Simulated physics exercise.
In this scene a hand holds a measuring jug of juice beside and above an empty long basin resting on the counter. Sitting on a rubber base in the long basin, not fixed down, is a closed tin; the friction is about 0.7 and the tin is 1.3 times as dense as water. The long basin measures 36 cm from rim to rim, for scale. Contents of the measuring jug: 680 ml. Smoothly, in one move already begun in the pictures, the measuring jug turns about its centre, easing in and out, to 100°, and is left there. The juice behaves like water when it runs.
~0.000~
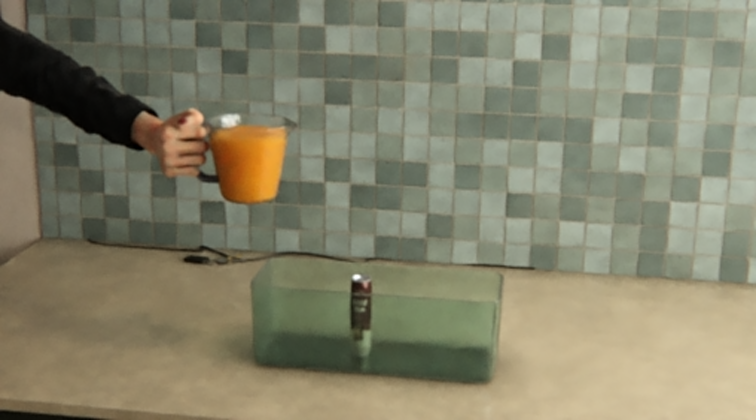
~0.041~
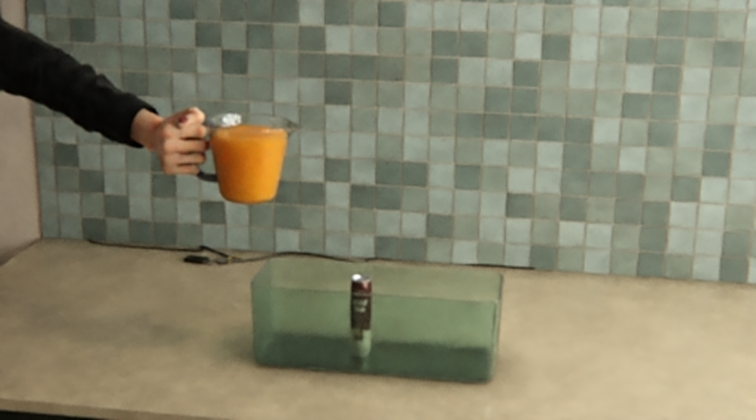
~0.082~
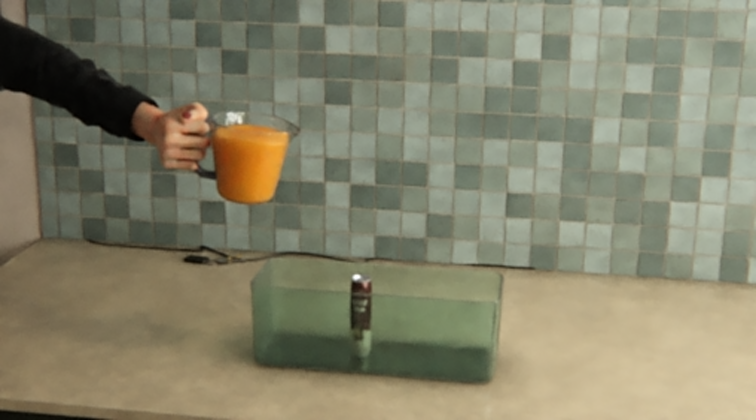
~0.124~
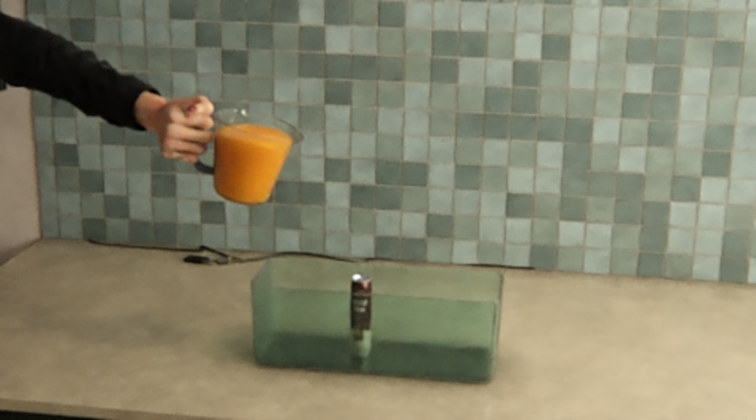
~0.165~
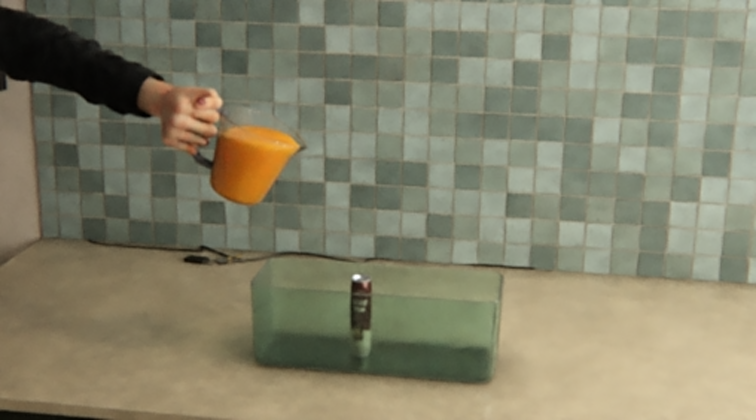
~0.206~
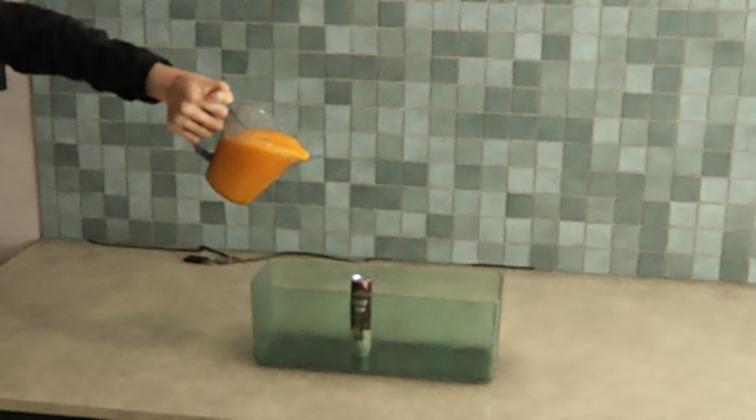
A hand held a glass jug of orange juice above and to the left of a long, clear green basin with a tin inside, then tilted it rightward until the juice reached its spout.
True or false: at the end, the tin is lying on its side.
True.
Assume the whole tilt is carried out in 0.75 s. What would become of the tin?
It tumbles over, then.
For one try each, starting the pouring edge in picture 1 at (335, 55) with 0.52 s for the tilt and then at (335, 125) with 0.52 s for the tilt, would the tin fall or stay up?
Try 1: Still standing; try 2: Still standing.
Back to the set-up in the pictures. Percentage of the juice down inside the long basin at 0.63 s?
72 per cent, give or take a little.
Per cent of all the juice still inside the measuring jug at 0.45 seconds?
Still held: Roughly 44 % of the total.
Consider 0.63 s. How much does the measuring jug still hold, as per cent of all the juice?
I reckon near 9 per cent still sits there.
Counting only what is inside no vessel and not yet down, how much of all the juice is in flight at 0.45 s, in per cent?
40 %.
By 0.45 s the tilt is 96° and 44 per cent is still to pour; the tin stands where it began.
By 0.63 s the tilt is 100° and 9 per cent is still to pour; the tin leans 8°.
By 0.82 s the tilt is 100° and 1 per cent is still to pour; the tin leans 46°.
By 1.02 s the tilt is 100° and 0 per cent is still to pour; the tin lies on its side.
At rest the tin lies on its side.
